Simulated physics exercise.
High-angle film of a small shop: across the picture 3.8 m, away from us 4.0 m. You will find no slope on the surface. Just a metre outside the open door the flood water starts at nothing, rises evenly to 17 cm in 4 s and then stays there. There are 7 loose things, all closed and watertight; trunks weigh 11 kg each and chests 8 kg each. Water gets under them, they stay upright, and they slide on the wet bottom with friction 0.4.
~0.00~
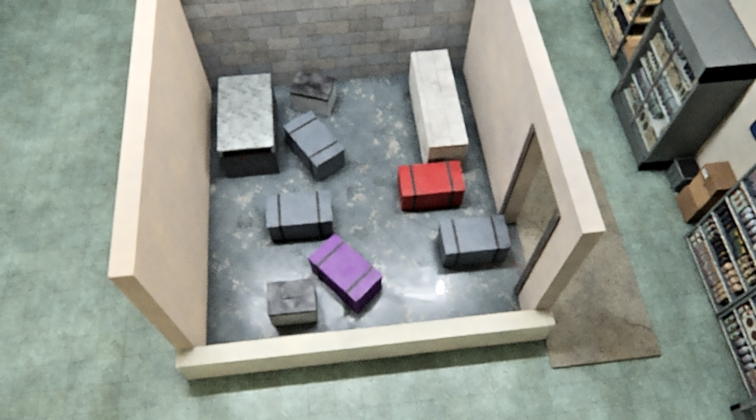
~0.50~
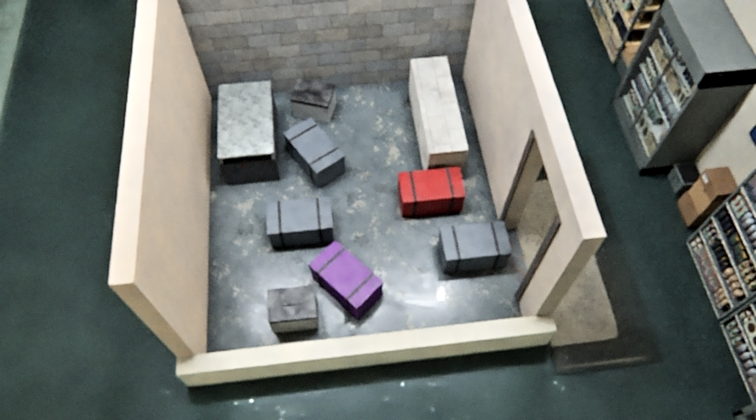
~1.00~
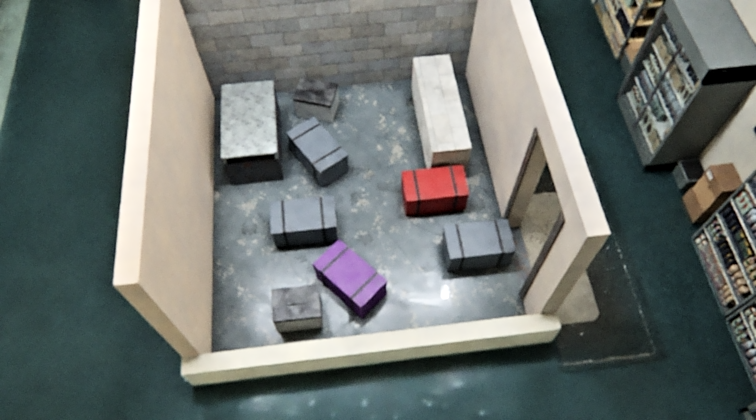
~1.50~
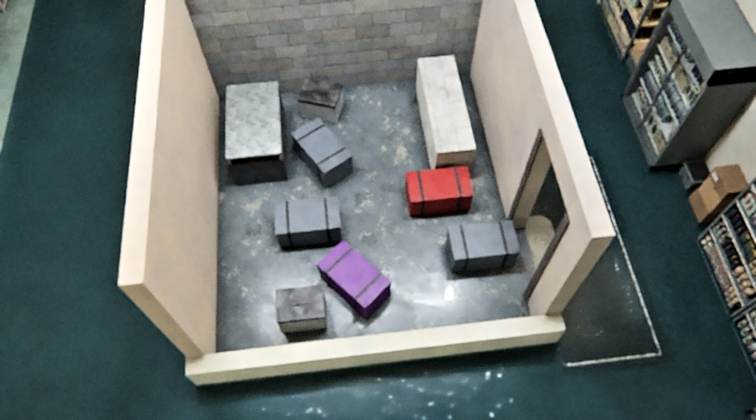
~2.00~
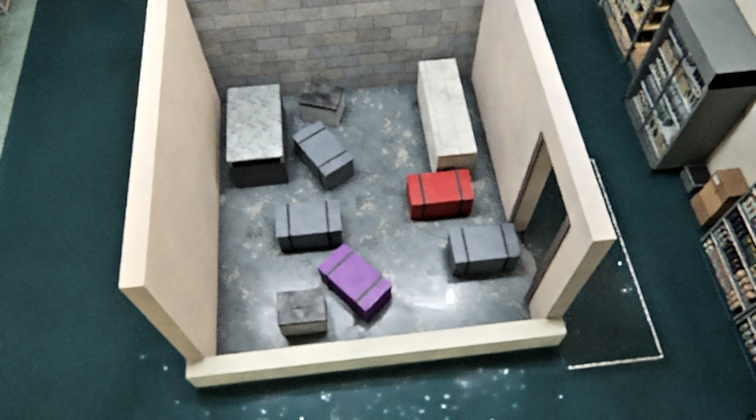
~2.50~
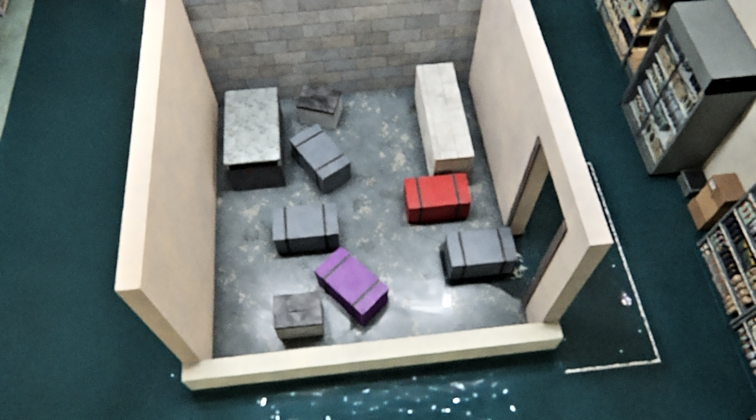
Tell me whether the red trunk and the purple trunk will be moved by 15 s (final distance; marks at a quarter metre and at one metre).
The red trunk remains almost motionless and the purple trunk covers a long distance.
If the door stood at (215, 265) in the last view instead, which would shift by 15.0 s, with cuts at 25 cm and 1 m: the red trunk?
The red trunk creeps a bit.
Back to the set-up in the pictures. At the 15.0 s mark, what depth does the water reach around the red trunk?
I'd say around 5 cm.
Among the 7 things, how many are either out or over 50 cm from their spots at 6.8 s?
That would be 3.
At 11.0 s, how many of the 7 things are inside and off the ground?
Then: 5.
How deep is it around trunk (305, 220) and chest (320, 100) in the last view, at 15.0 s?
I'd put it at 8 cm and 10 cm respectively.
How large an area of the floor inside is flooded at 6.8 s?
My estimate is roughly 10.0 m2.
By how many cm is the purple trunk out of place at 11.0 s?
Around 120 cm from the start by that time.
After 3.5 s the red trunk is near (437, 190), 0.0 m from its start, aground; the purple trunk is near (351, 279), 0.0 m from its start, aground; 0 afloat.
After 6.8 s the red trunk is near (434, 186), 0.1 m from its start, aground; the purple trunk is near (272, 269), 0.9 m from its start, afloat; 3 afloat.
After 11.0 s the red trunk is near (434, 186), 0.1 m from its start, aground; the purple trunk is near (295, 206), 1.2 m from its start, afloat; 5 afloat.
After 15.0 s the red trunk is near (439, 193), 0.1 m from its start, afloat; the purple trunk is near (364, 151), 1.8 m from its start, afloat; 7 afloat.
